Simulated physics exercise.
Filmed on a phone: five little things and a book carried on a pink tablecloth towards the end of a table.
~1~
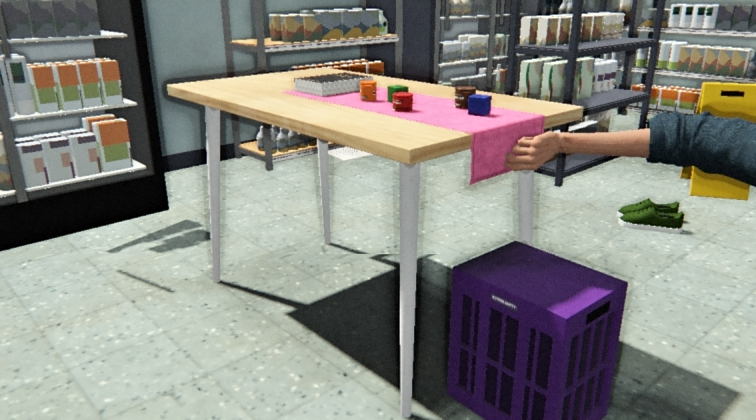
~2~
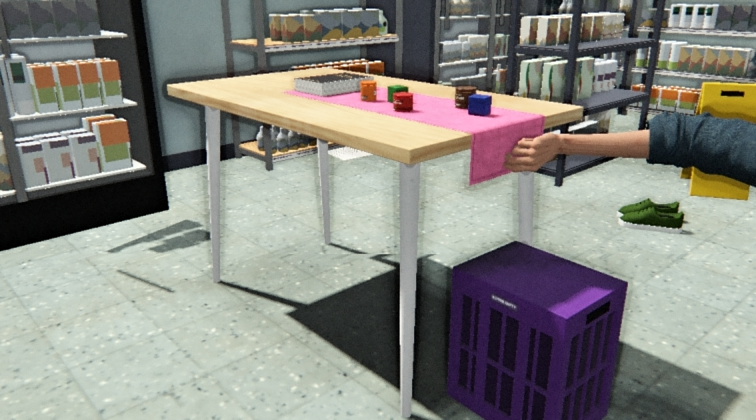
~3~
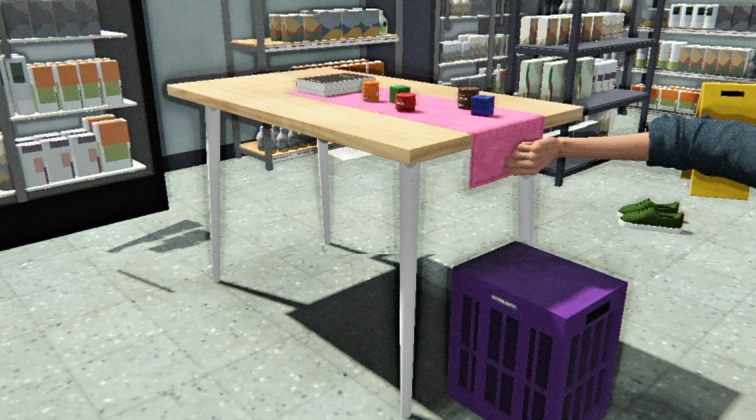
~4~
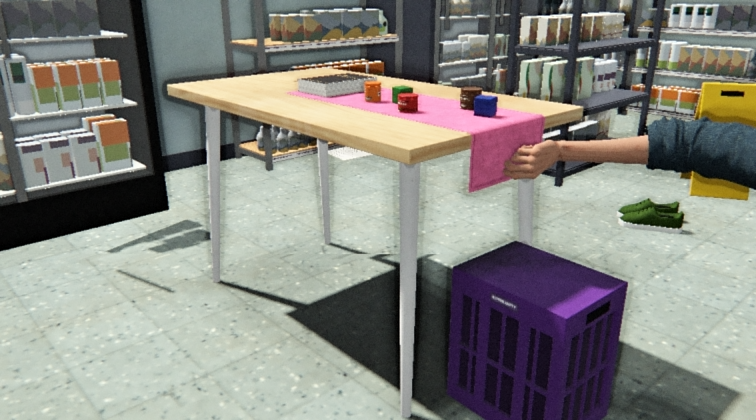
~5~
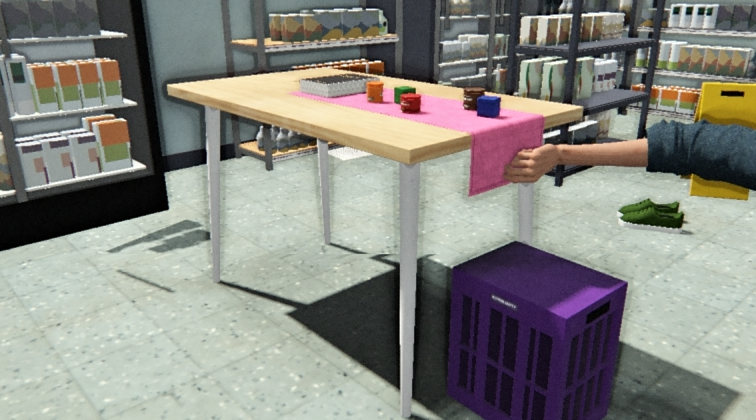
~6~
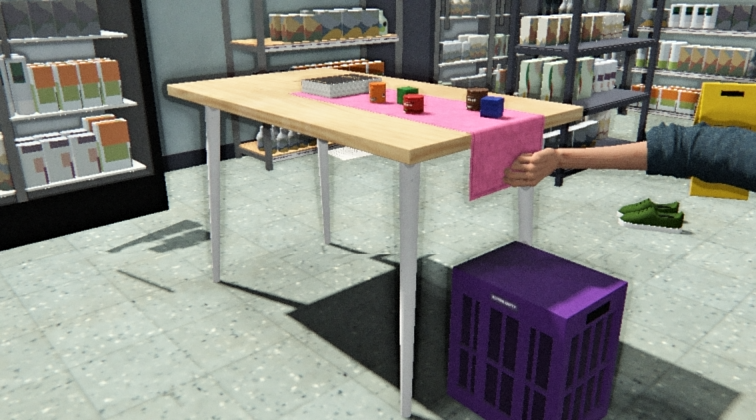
A hand slowly pulling a pink cloth down over a table's edge, the small coloured pots and cubes on it shifting along.
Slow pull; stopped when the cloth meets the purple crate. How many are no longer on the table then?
Off the edge: Two.
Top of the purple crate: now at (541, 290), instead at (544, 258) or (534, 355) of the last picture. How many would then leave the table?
First height: 1; second height: 4.
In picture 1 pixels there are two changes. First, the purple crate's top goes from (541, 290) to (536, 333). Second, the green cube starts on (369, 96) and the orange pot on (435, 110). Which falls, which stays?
Green cube: Still up. Orange pot: Off.
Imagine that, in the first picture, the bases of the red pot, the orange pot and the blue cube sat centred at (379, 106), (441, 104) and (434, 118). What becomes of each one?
Here's what happens: The red pot remains aboard, the orange pot remains aboard, the blue cube leaves its perch.
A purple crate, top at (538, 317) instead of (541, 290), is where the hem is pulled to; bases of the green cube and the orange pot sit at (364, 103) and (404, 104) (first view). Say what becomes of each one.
As for the green cube, it stays in place; as for the orange pot, it stays in place.
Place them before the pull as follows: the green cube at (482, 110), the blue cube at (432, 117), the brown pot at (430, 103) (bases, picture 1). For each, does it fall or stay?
Green cube dropped, blue cube dropped, brown pot kept.
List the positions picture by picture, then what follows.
Hem (470, 185); blue cube (480, 96); brown pot (466, 88); red pot (403, 94); green cube (398, 86); orange pot (368, 82); top of the crate (541, 290), in the first picture.
Hem (469, 185); blue cube (481, 96), in the second picture.
Hem (469, 189); brown pot (469, 88), in the third picture.
Hem (469, 193); red pot (408, 95); top of the crate (541, 290), in the fourth picture.
Hem (468, 197); green cube (405, 87), in the fifth picture.
Hem (470, 201); blue cube (493, 98); brown pot (478, 89); red pot (414, 96); green cube (408, 88); orange pot (378, 83), in the sixth picture.
Soon after, hem near (505, 216); all still up.
Then, hem near (504, 247); blue cube gone.
At rest, hem on the crate; blue cube and brown pot gone. The answer is two.
